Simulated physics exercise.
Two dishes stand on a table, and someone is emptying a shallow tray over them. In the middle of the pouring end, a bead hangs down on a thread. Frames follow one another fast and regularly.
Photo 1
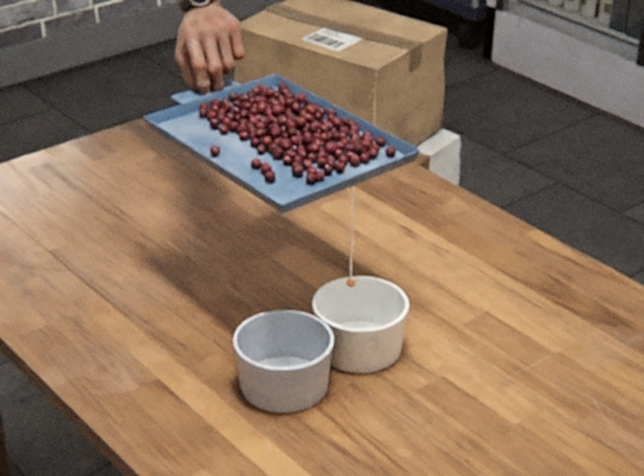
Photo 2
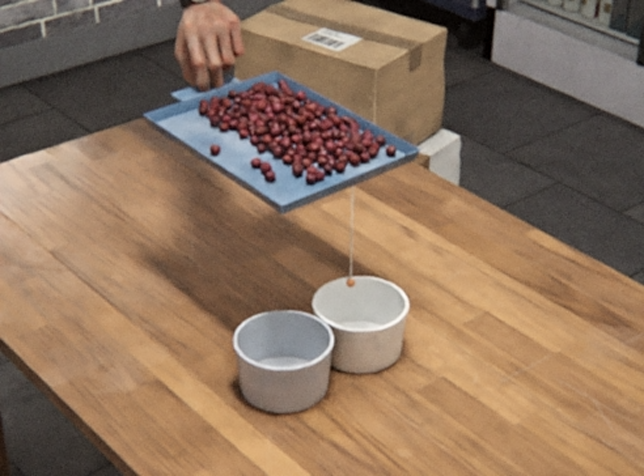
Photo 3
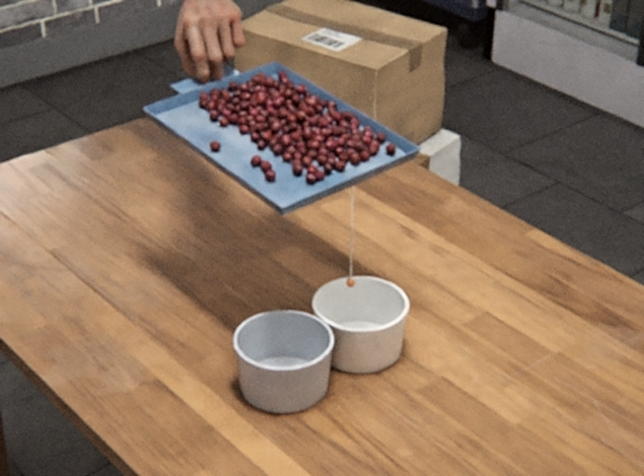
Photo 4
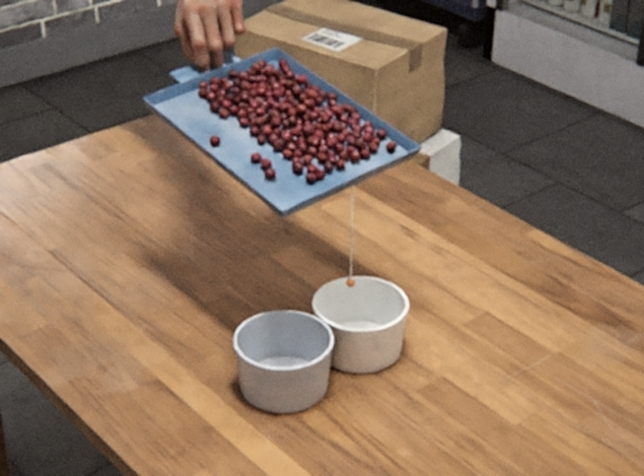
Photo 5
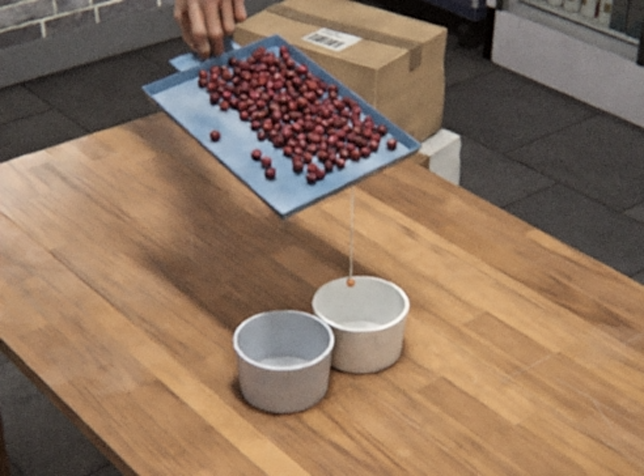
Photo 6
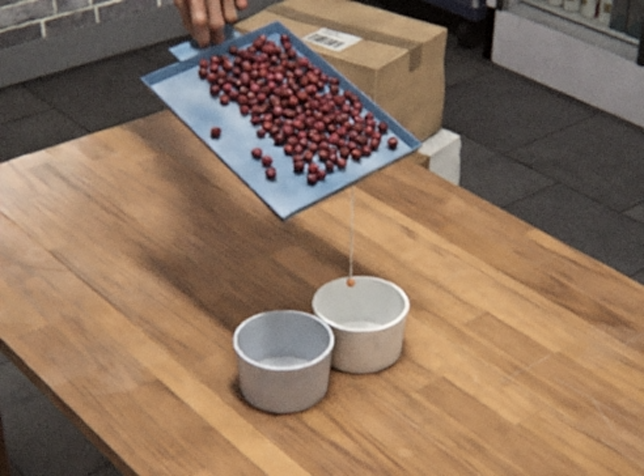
We see a hand holding a blue tray of dark red cherries above two pale dishes on a wooden table; the hand gradually tilts the tray, its back rising and near left corner dipping slightly, while the dishes stay still.
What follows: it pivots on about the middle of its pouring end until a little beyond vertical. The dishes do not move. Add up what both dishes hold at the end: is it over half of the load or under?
It comes to over half.
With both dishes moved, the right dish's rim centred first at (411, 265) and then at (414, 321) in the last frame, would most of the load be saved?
Short of half, then Short of half.
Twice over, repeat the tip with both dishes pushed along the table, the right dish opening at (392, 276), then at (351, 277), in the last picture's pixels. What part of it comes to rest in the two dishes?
In turn 40 and 30 in a hundred.
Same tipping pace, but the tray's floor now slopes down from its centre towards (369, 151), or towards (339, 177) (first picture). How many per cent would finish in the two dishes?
Well, 10 percent for one and then 30 percent for the other.
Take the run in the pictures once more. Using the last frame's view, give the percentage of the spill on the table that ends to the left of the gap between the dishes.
It works out at some 20 percent.
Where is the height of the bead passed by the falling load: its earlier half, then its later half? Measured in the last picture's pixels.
For the early half I get (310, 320), and for the late half (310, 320).
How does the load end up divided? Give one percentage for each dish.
The left dish keeps near 70 in a hundred, the right dish near 20 in a hundred.
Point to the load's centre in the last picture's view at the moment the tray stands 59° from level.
About (308, 154).
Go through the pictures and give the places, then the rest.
The first frame shows corners of the pouring end (283, 202) and (415, 150), level; middle of the load (292, 128), dried cherries; left dish (314, 381); right dish (391, 342); bead on its thread (351, 283).
The second frame shows corners of the pouring end (283, 202) and (415, 149), level; middle of the load (292, 126).
The third frame shows corners of the pouring end (283, 204) and (415, 148), tipped barely, lowest at the left corner; middle of the load (292, 122).
The fourth frame shows corners of the pouring end (283, 207) and (415, 146), tipped a little, lowest at the left corner; middle of the load (292, 114).
The fifth frame shows corners of the pouring end (283, 210) and (416, 145), tipped a little, lowest at the left corner; middle of the load (293, 107).
The sixth frame shows corners of the pouring end (283, 212) and (417, 144), tipped clearly, lowest at the left corner; middle of the load (293, 101); left dish (314, 381); right dish (391, 342).
Just after the last frame, tray tipped steeply; the larger part on the tray; just a few in the left dish; about a tenth in the air.
A moment on, tray tipped right over; about a tenth on the tray; roughly half in the left dish; about a tenth in the right dish; about a tenth outside both; roughly a quarter in the air.
Further on, tray tipped past a quarter turn; roughly two thirds in the left dish; roughly a quarter in the right dish; roughly a quarter outside both.
When it is over, tray tipped past a quarter turn; roughly two thirds in the left dish; roughly a quarter in the right dish; roughly a quarter outside both.
